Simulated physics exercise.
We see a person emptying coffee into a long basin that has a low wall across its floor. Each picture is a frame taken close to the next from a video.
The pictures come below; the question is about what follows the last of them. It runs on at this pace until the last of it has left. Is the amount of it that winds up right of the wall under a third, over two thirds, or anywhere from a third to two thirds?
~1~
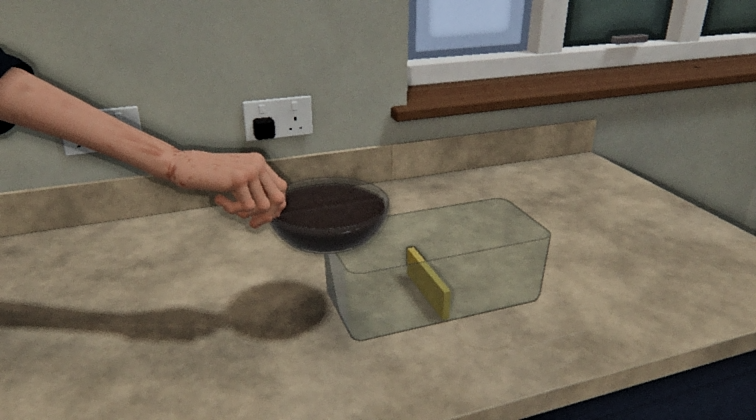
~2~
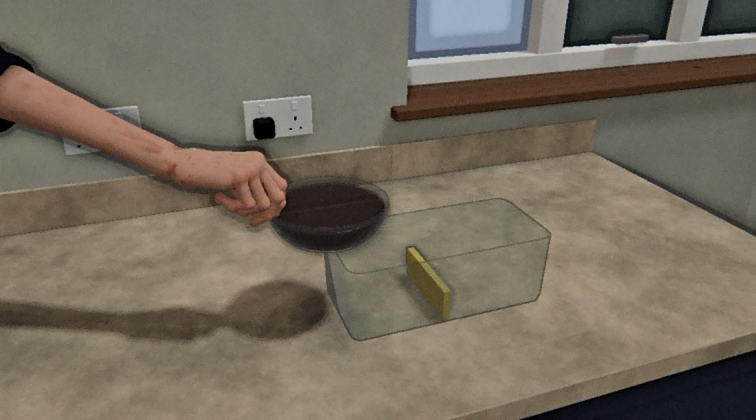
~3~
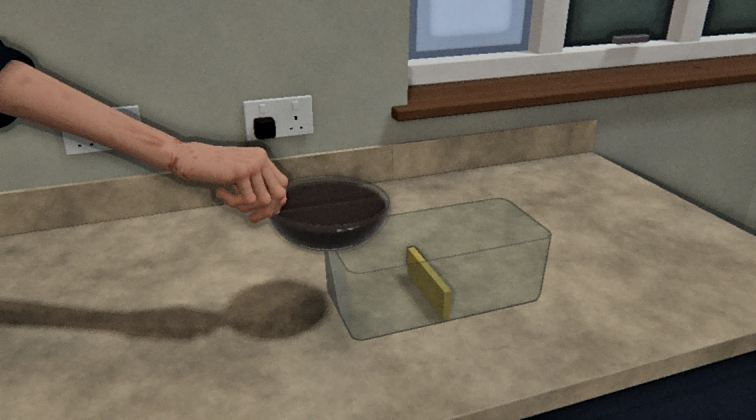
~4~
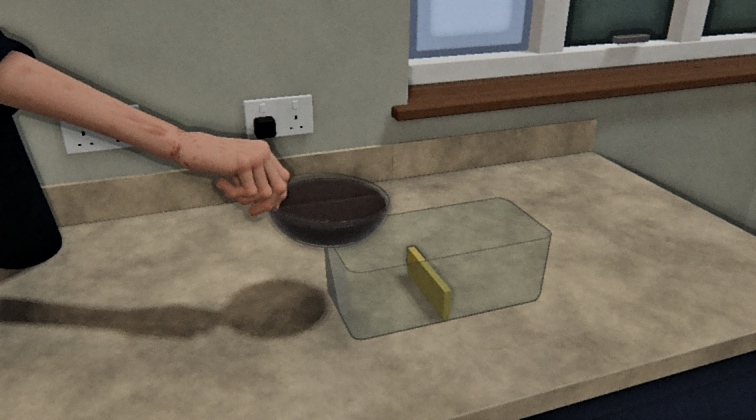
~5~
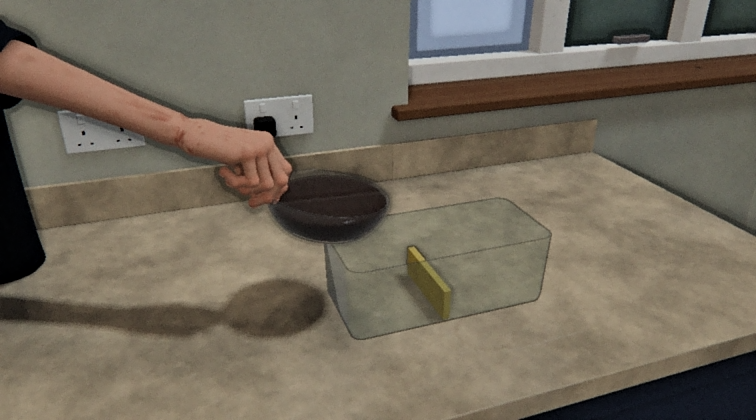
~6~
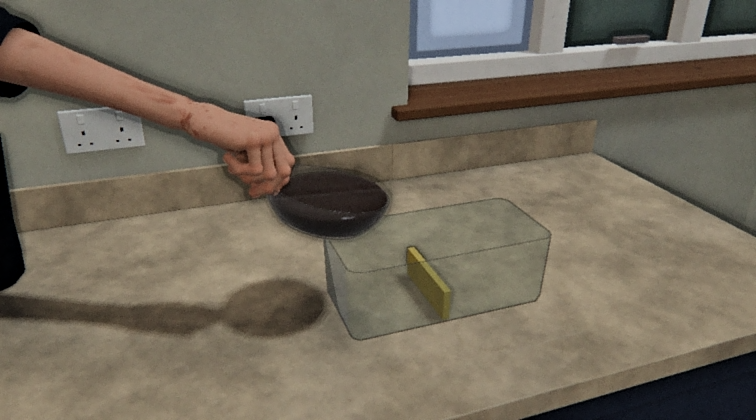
In the end it is over two thirds.
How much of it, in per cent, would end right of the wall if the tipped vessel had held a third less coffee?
It should come out close to 80 per cent.
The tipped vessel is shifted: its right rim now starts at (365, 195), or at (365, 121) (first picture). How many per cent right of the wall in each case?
In order: Close to 50 and 80 percent.
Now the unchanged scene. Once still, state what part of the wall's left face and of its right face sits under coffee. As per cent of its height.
Left about 10, right about 50.
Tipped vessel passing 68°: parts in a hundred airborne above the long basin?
It's about 40 per cent.
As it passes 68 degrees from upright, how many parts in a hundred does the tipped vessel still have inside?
Looks like roughly 30 percent is still held.
A moment on, the tilt is 68° and 30 per cent is still to pour, 9 is left of the wall and 18 right of it.
Next, the tilt is 99° and 0 per cent is still to pour, 15 is left of the wall and 81 right of it.
Then the tilt is 103° and 0 per cent is still to pour, 17 is left of the wall and 83 right of it.
Later the tilt is 103° and 0 per cent is still to pour, 17 is left of the wall and 83 right of it.
At rest 17 per cent lies left of the wall, 83 right of it and 1 outside.
